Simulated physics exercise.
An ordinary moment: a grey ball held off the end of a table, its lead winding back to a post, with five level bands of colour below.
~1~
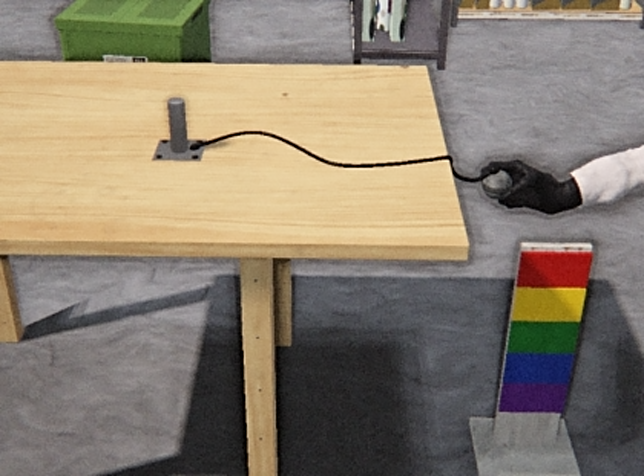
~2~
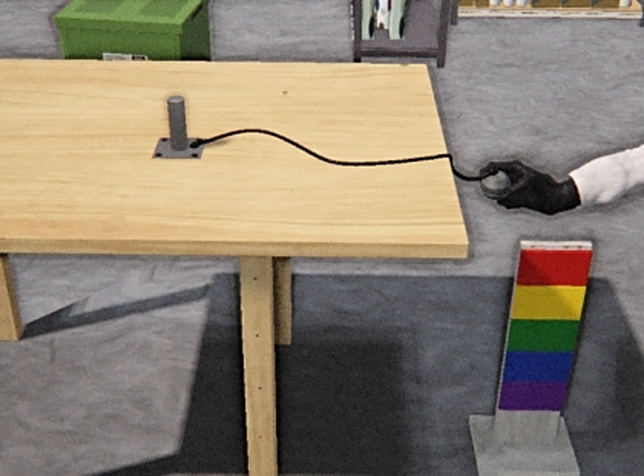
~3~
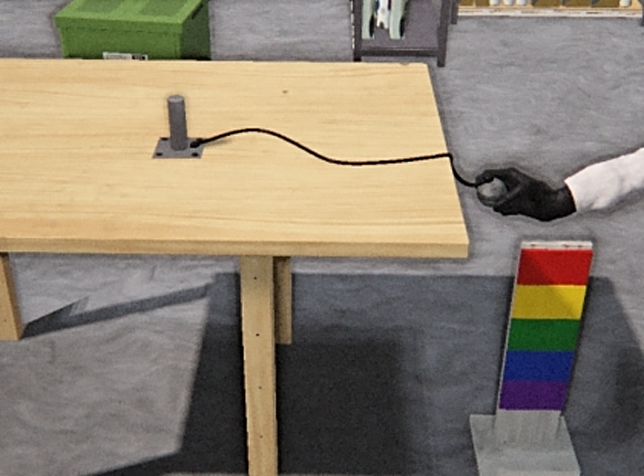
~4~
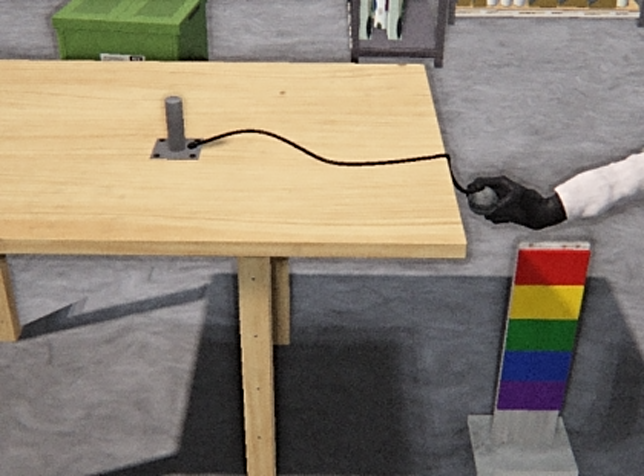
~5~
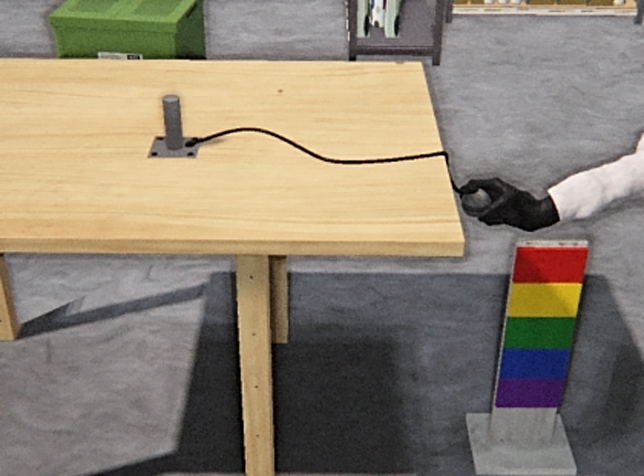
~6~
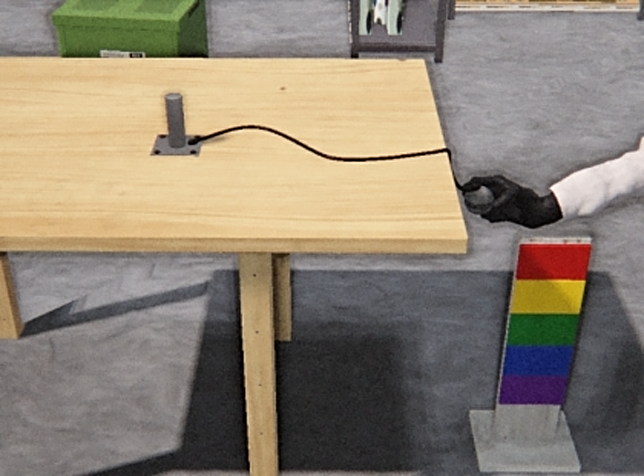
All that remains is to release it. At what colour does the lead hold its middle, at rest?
At red.
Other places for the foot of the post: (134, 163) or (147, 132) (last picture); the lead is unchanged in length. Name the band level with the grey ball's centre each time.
One after the other, no band; none, it hangs higher.
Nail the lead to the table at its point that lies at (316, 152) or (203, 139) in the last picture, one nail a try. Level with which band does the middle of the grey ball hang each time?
In that order: Higher than all five; red.
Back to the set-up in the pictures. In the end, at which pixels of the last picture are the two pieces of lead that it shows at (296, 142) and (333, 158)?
They go to (322, 146) and to (376, 147).
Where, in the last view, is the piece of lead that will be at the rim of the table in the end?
At (407, 156), roughly.
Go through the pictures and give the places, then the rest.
The first picture shows grey ball (497, 184); red (555, 272); yellow (549, 306); green (543, 338); blue (538, 370); purple (533, 399).
The second picture shows grey ball (496, 185); lead through (217, 138) (275, 135) (319, 157) (382, 163) (440, 157).
The third picture shows grey ball (492, 193).
The fourth picture shows grey ball (482, 201); lead through (215, 139) (273, 136) (316, 157) (380, 163) (438, 157).
The fifth picture shows grey ball (476, 203).
The sixth picture shows grey ball (479, 200); lead through (216, 135) (274, 131) (317, 153) (381, 159) (439, 152).
Soon after, ball near (407, 256); level with red.
After that, ball near (426, 257); level with red.
In the end, ball near (432, 259); level with red. Its centre hangs level with the red band.
